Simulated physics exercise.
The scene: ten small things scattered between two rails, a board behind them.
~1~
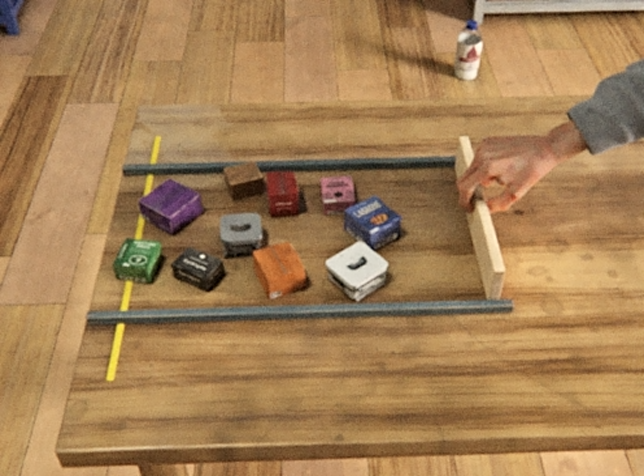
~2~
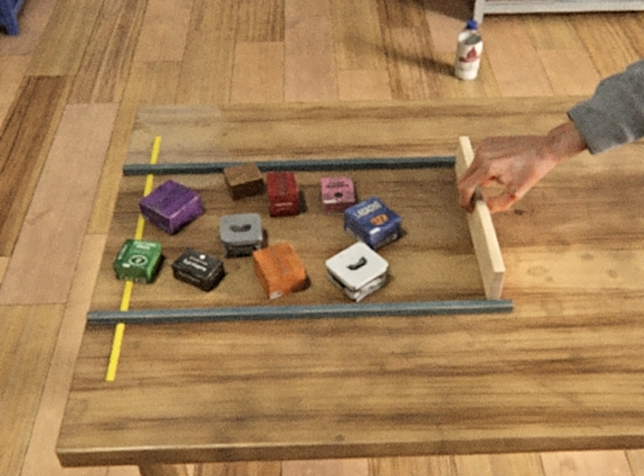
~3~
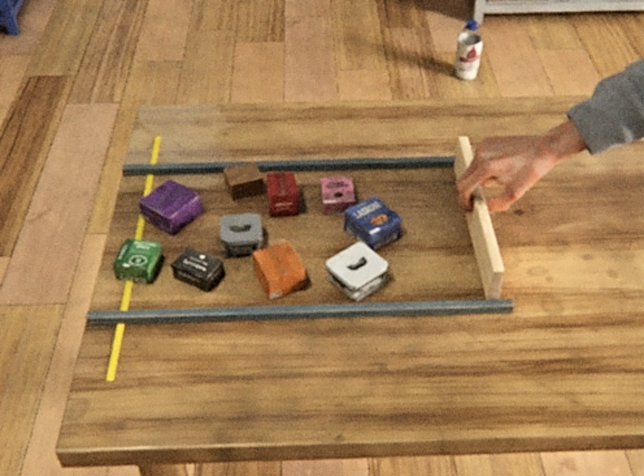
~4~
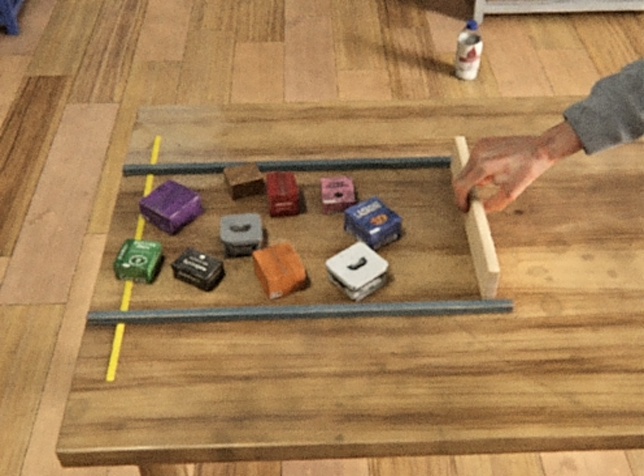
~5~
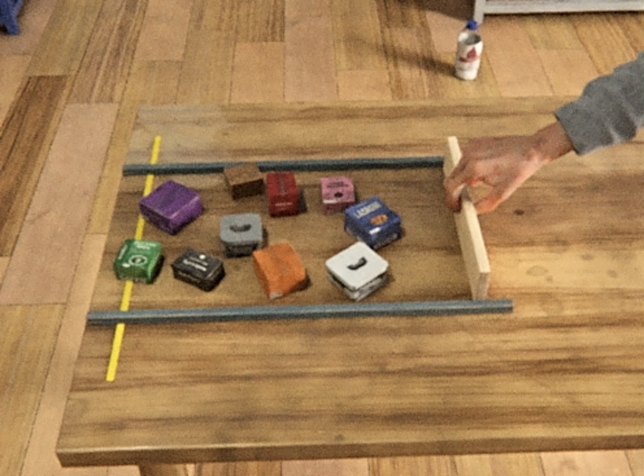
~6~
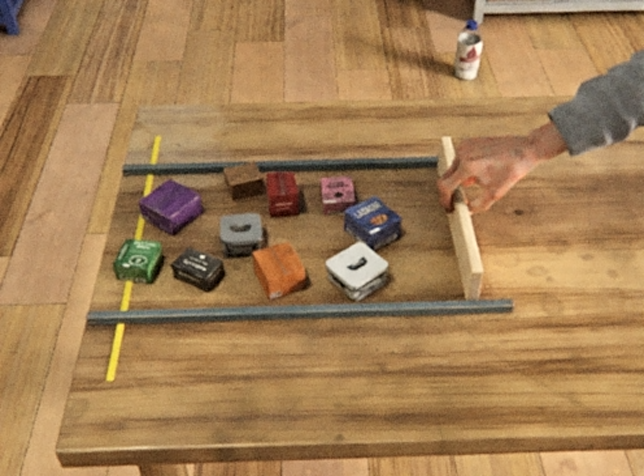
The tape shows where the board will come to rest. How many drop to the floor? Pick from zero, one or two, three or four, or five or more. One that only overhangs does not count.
Here the number that fall off is five or more.
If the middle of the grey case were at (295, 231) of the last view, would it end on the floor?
It comes down.
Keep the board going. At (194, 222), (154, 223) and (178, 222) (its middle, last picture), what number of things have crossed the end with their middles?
It would be 3, 6 and 3.
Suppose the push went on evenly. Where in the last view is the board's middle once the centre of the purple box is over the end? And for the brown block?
About (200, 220), and (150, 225) for the other.
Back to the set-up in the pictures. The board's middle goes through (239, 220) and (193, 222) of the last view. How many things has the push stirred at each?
By then 10, and 10.
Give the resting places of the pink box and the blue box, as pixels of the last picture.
First (128, 201), then (116, 226).
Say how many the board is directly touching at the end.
The number is 3.
Soon after, none off yet; green box at rest near (138, 261); purple box at rest near (171, 207); black box at rest near (198, 269).
In the end, the number that fall off is five or more; gone, red box, orange box, grey case, brown block, black box, purple box and green box.
